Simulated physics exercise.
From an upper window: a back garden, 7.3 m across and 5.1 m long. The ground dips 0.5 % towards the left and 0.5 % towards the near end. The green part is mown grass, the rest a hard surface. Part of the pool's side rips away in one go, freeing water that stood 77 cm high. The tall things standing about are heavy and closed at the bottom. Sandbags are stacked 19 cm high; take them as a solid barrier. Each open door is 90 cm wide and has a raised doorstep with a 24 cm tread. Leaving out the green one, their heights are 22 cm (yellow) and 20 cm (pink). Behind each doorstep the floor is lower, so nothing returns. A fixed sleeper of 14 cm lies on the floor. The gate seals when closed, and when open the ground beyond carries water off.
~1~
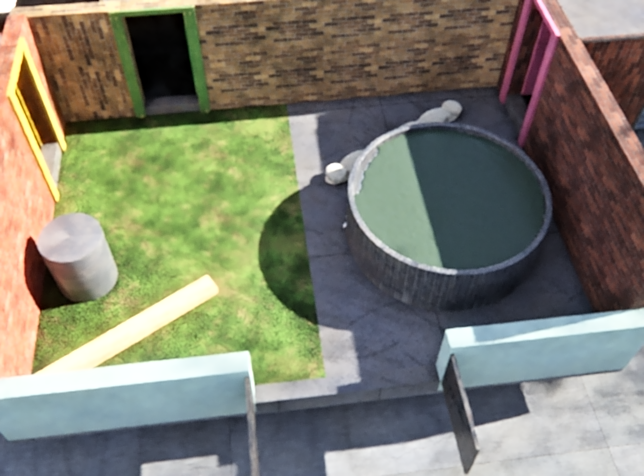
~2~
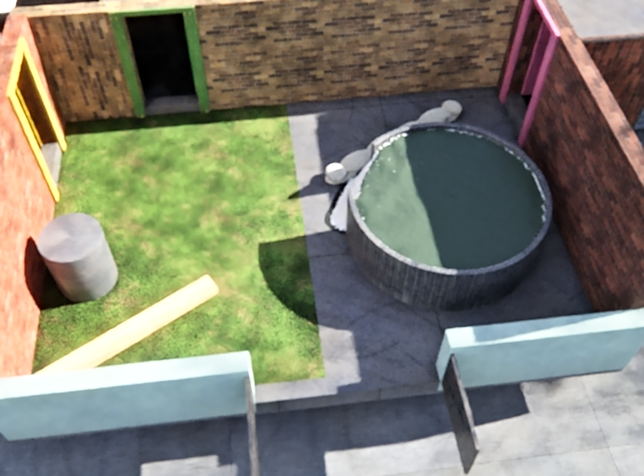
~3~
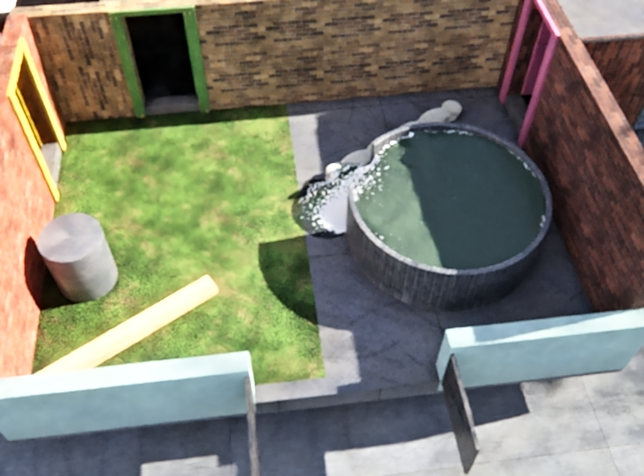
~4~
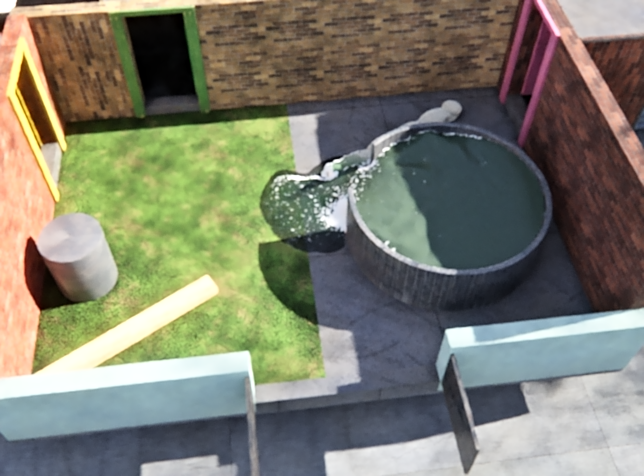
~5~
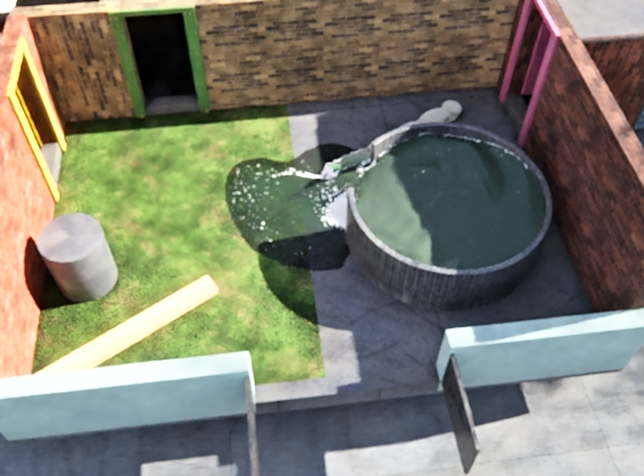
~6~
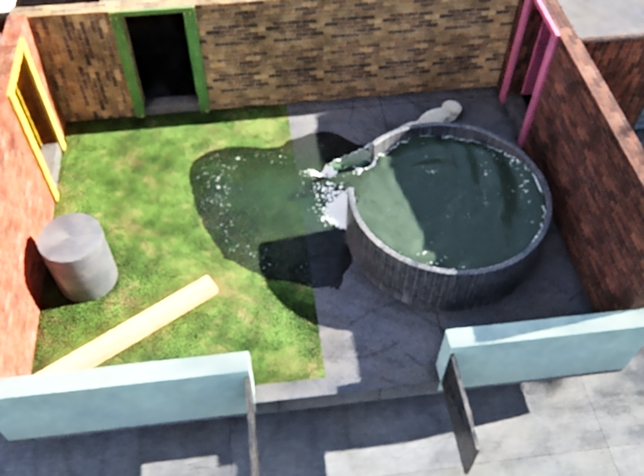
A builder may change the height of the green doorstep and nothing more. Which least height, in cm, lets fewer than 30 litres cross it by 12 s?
About 13 cm.
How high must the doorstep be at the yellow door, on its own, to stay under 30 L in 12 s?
About 18 cm at yellow.
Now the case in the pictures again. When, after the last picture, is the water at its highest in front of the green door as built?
Near 4.0 s.
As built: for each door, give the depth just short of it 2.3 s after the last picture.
In cm: Yellow 21, green 15, pink 5.
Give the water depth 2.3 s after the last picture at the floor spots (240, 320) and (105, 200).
In that order: 3 and 8 cm.
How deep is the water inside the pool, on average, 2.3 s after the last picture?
About 43 cm.
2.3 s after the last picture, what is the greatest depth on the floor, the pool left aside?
Up to some 38 cm.
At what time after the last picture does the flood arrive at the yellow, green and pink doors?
Yellow 1.5 s, green 1.0 s, pink 2.0 s.
Then, 0.7 s after the last picture water covers 35 % of the floor, deepest (51 cm) near (344, 189); it has not reached the green door.
Then, 2.3 s after the last picture water covers 65 % of the floor, deepest (38 cm) near (344, 189); 15 cm at the green door, 0 litres in over its 16 cm doorstep.
Then, 11.3 s after the last picture water covers 95 % of the floor, deepest (16 cm) near (42, 298); 12 cm at the green door, 5 litres in over its 16 cm doorstep.
At the green door as built, the water peaked near 19 cm, 4.1 s after the last picture.
With a doorstep of 10.5 cm, 83 litres would have come in within the 12 s; with 14.5 cm, 13 litres. So under 30 litres takes about 13 cm.
